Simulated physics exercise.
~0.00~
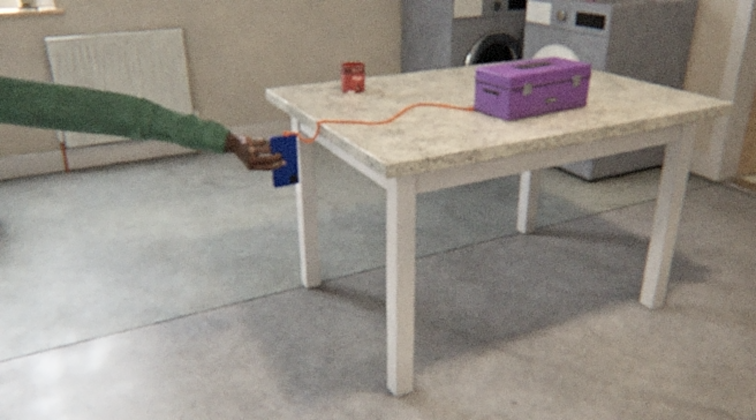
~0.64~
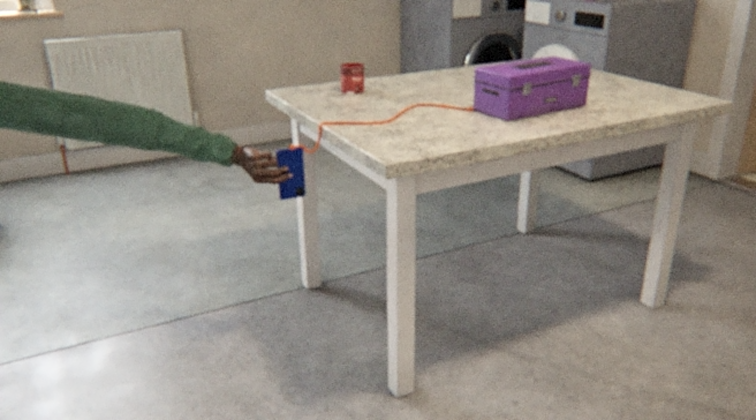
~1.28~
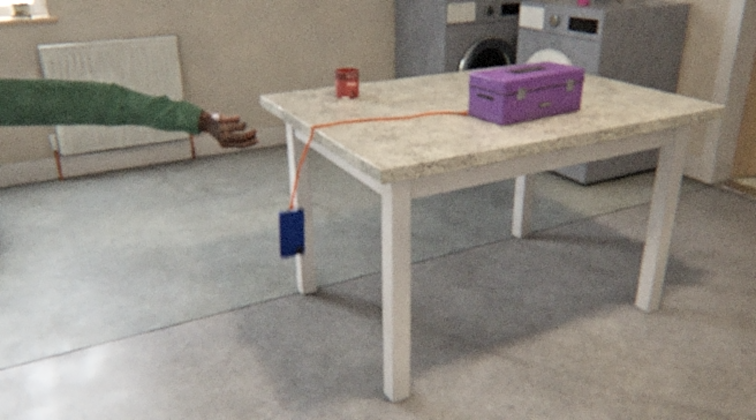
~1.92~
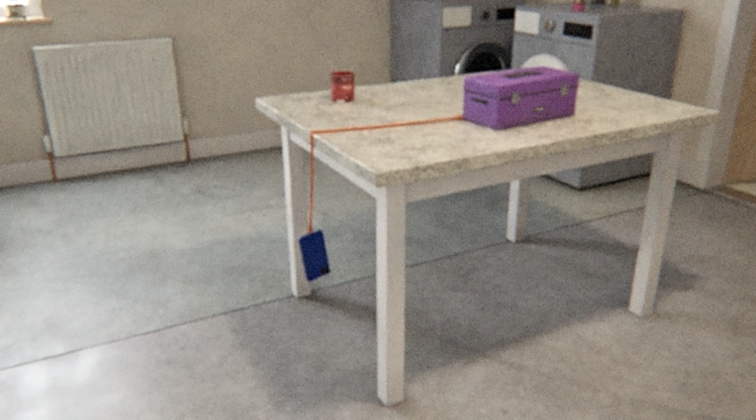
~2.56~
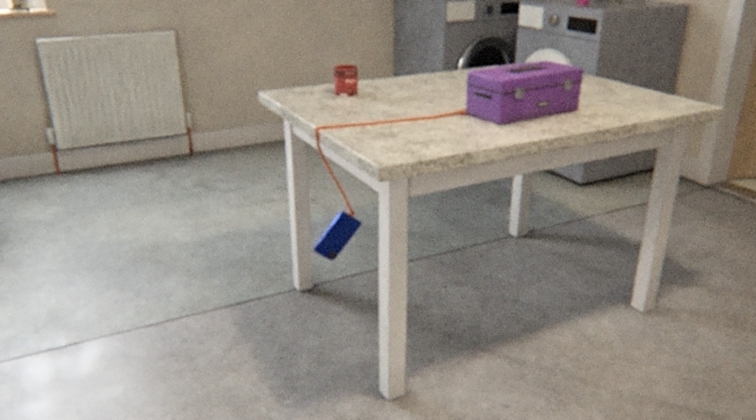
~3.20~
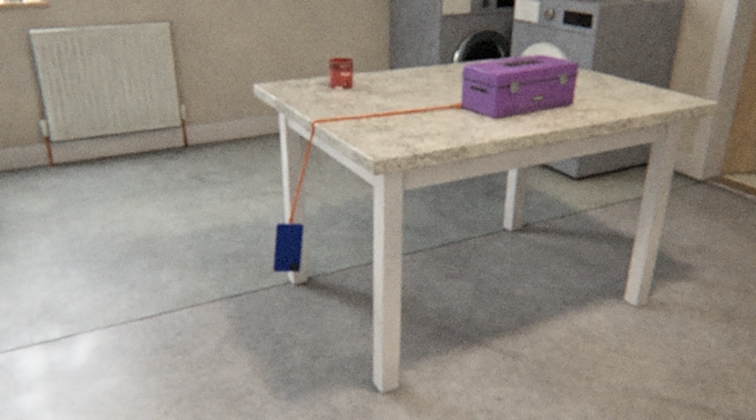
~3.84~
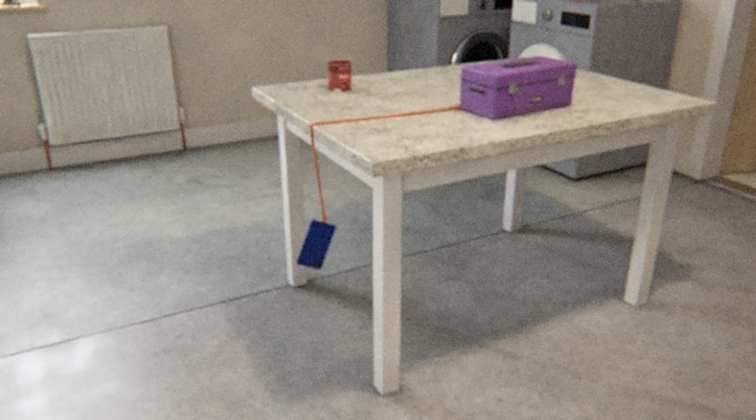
Blue phone on an orange cord dropping from a hand beside a white-legged table, then swinging and dangling from the toolbox's tether.
